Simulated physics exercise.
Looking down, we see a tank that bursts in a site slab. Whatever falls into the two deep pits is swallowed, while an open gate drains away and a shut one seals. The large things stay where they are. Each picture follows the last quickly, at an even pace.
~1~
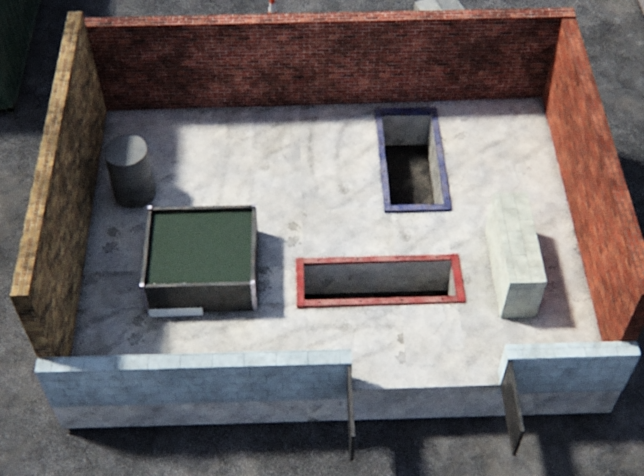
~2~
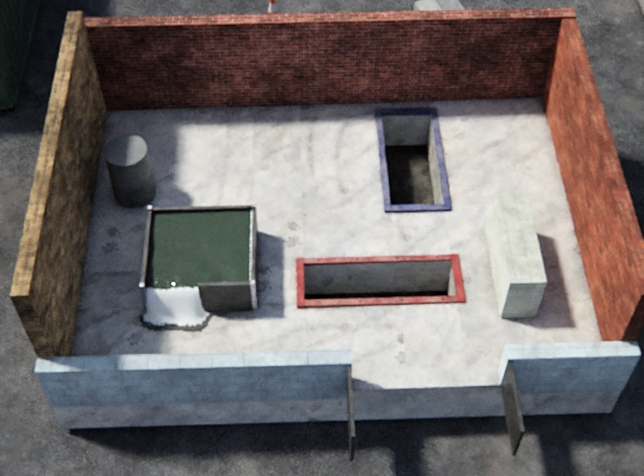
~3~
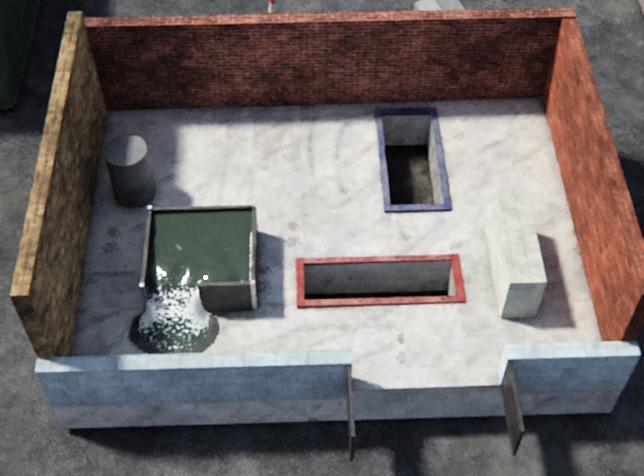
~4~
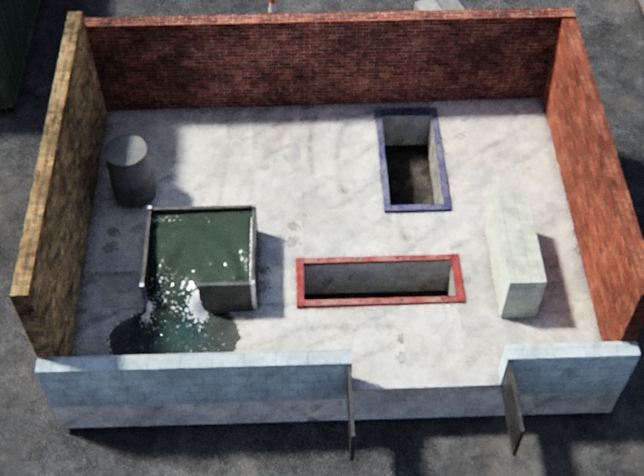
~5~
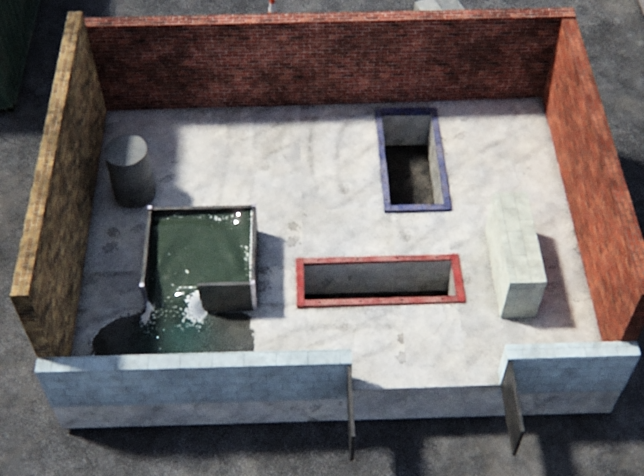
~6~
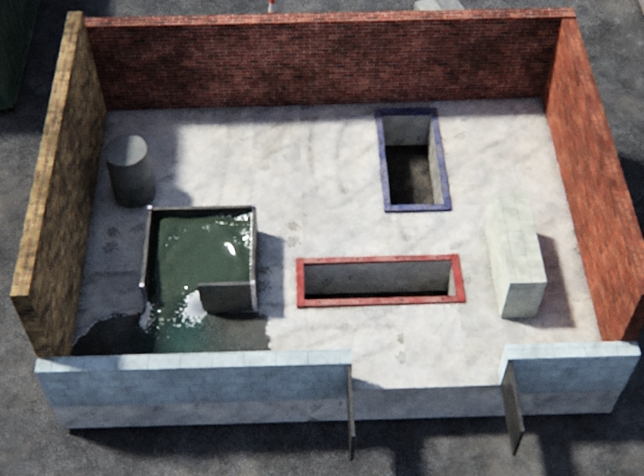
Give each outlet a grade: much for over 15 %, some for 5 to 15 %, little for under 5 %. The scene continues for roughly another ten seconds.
Grades: Gate - some, blue pit - little, red pit - little.
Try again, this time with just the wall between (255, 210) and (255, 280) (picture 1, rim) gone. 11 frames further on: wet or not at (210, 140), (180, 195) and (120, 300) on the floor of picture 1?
Listed in order, they come out without a puddle, without a puddle and without a puddle.
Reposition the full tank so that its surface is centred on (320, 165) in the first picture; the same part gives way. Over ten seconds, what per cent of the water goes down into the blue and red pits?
Shares - blue: 0 in a hundred; red: 25 in a hundred.
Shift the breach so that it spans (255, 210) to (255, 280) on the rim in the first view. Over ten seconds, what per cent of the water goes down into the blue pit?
Blue 8 %.
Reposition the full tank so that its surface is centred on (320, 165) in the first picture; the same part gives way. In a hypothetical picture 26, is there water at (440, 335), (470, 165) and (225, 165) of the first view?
Spot 1 wetted, spot 2 unwetted, spot 3 unwetted.
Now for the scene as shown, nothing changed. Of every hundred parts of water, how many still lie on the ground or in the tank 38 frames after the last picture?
Estimate: Near 96 %.
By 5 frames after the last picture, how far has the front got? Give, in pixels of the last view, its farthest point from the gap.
The wet point farthest out is around (347, 375).
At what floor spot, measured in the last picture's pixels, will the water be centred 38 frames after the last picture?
Roughly (238, 270) in the last picture.
A moment on, water covers 10 % of the floor; the gate 0 %, the blue pit 0 %, the red pit 0 %.
Next, water covers 25 % of the floor; the gate 0 %, the blue pit 0 %, the red pit 0 %.
Then, water covers 40 % of the floor; the gate 1 %, the blue pit 0 %, the red pit 1 %.
Later, water covers 65 % of the floor; the gate 2 %, the blue pit 0 %, the red pit 1 %.
In the end, water covers 90 % of the floor; the gate 8 %, the blue pit 0 %, the red pit 1 %.
